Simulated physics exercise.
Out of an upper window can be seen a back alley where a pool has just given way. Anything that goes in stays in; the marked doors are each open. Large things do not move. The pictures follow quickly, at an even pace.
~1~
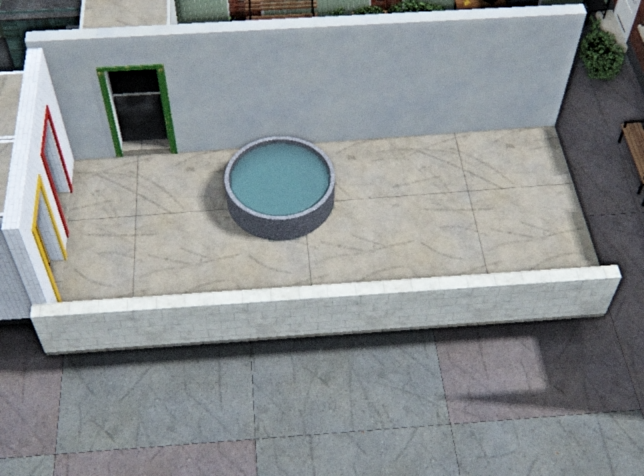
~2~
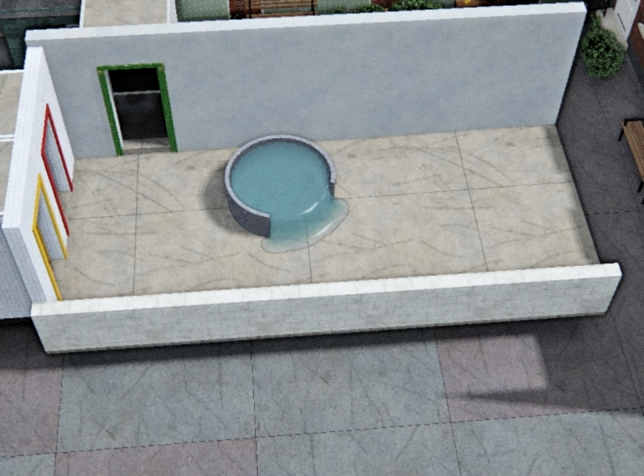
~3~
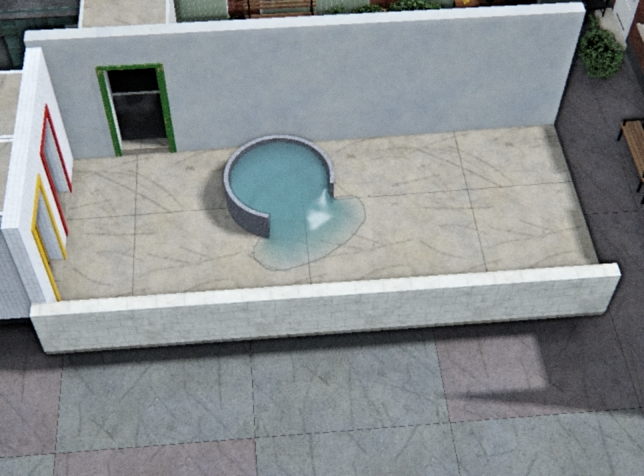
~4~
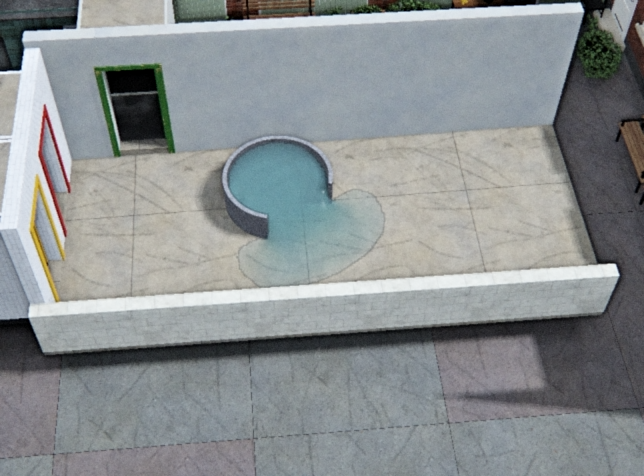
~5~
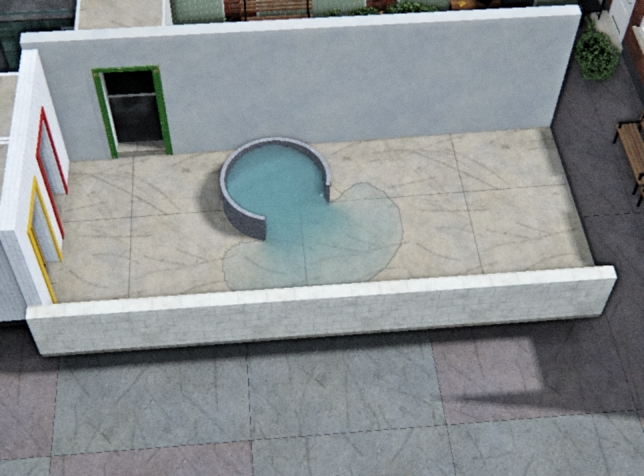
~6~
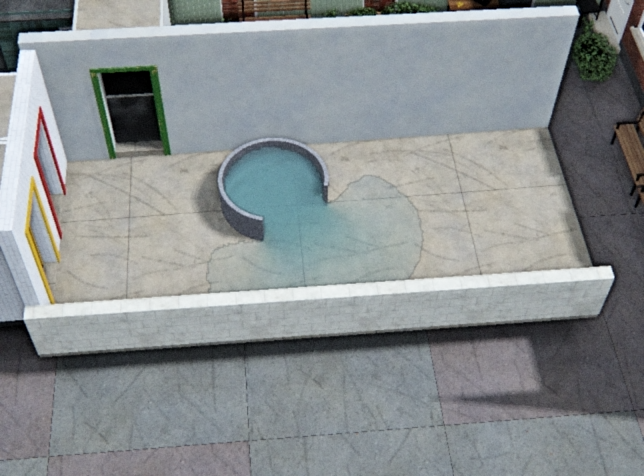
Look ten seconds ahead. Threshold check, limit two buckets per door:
Green door under; yellow door over; red door under.
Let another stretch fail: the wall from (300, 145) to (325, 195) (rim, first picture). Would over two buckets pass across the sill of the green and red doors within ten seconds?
I'd expect the green door to fall short and the red door to fall short.
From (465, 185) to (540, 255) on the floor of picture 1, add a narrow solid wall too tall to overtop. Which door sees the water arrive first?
Answer: The yellow one.
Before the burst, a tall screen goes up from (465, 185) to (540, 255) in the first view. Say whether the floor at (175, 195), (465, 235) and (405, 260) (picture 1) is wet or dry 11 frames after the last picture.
Taking them in order, I'd say parched, soaked and soaked.
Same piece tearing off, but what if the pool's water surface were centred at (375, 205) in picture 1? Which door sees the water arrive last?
One in green.
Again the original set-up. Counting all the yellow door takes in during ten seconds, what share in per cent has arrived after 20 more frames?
My estimate is close to 5 per cent.
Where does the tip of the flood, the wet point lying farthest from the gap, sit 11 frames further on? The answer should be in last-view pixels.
By then the tip should be at about (583, 290).
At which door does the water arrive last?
That would be the green-painted one.
A moment on, water covers 25 % of the floor; the green door not reached, the yellow door not reached, the red door not reached.
Next, water covers 35 % of the floor; the green door not reached, the yellow door not reached, the red door not reached.
Then, water covers 50 % of the floor; the green door not reached, the yellow door under two buckets in, the red door not reached.
Later, water covers 75 % of the floor; the green door not reached, the yellow door over two buckets in, the red door wet at the sill, nothing in.
In the end, water covers 80 % of the floor; the green door wet at the sill, nothing in, the yellow door over two buckets in, the red door wet at the sill, nothing in.
